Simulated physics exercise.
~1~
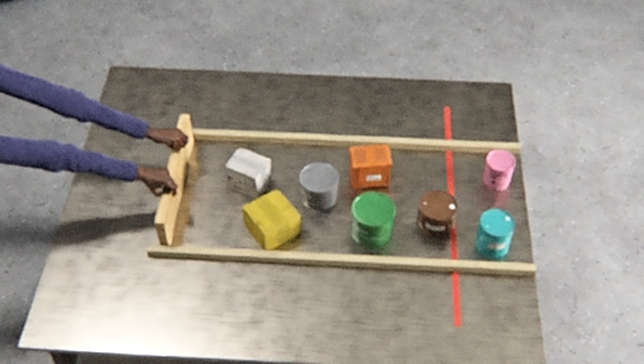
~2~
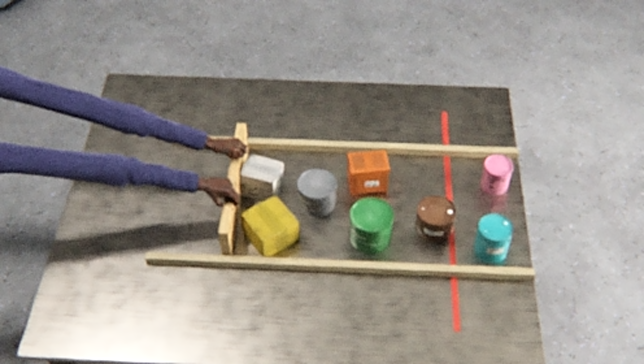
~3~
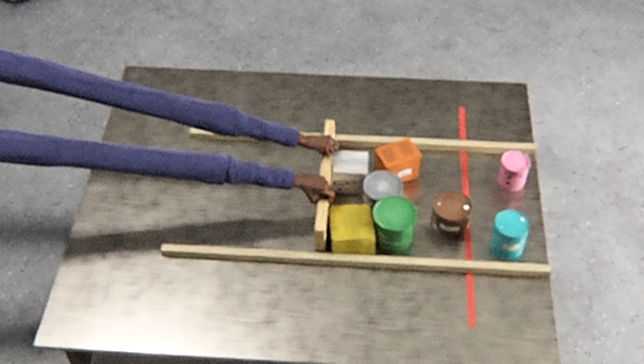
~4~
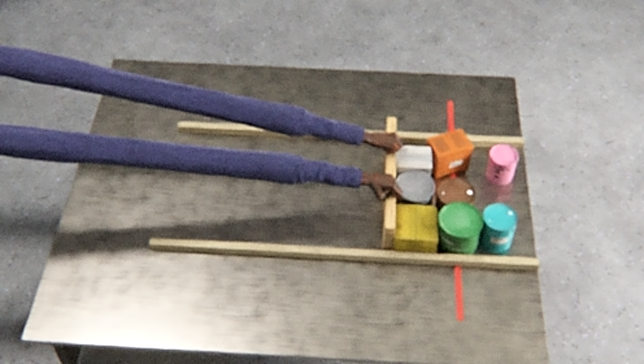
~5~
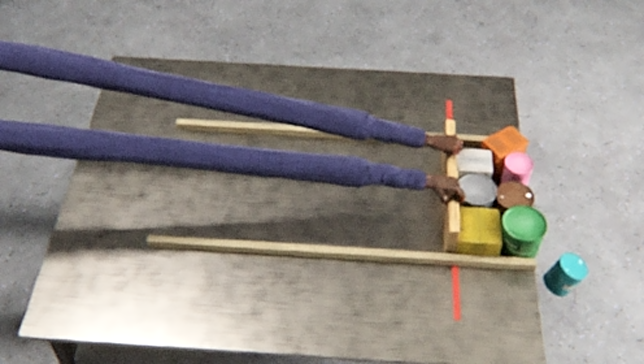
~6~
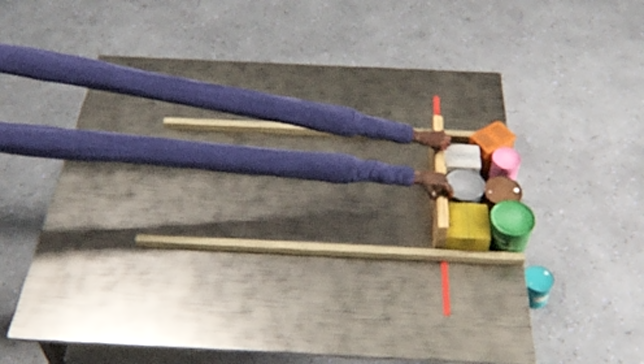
Two arms in dark blue sleeves reach from the left across a dark tabletop, seen from above, holding an upright wooden plank between two pale rails. Ahead of it sit a white block, a yellow block, grey and green pails, an orange box and a brown canister, with pink and turquoise containers beyond a red tape line near the right edge. The hands push the plank right, gathering the white and yellow blocks, then the rest, into a tight cluster. At the tape the plank stops, and the turquoise canister drops off the right edge while the others stay crowded there.
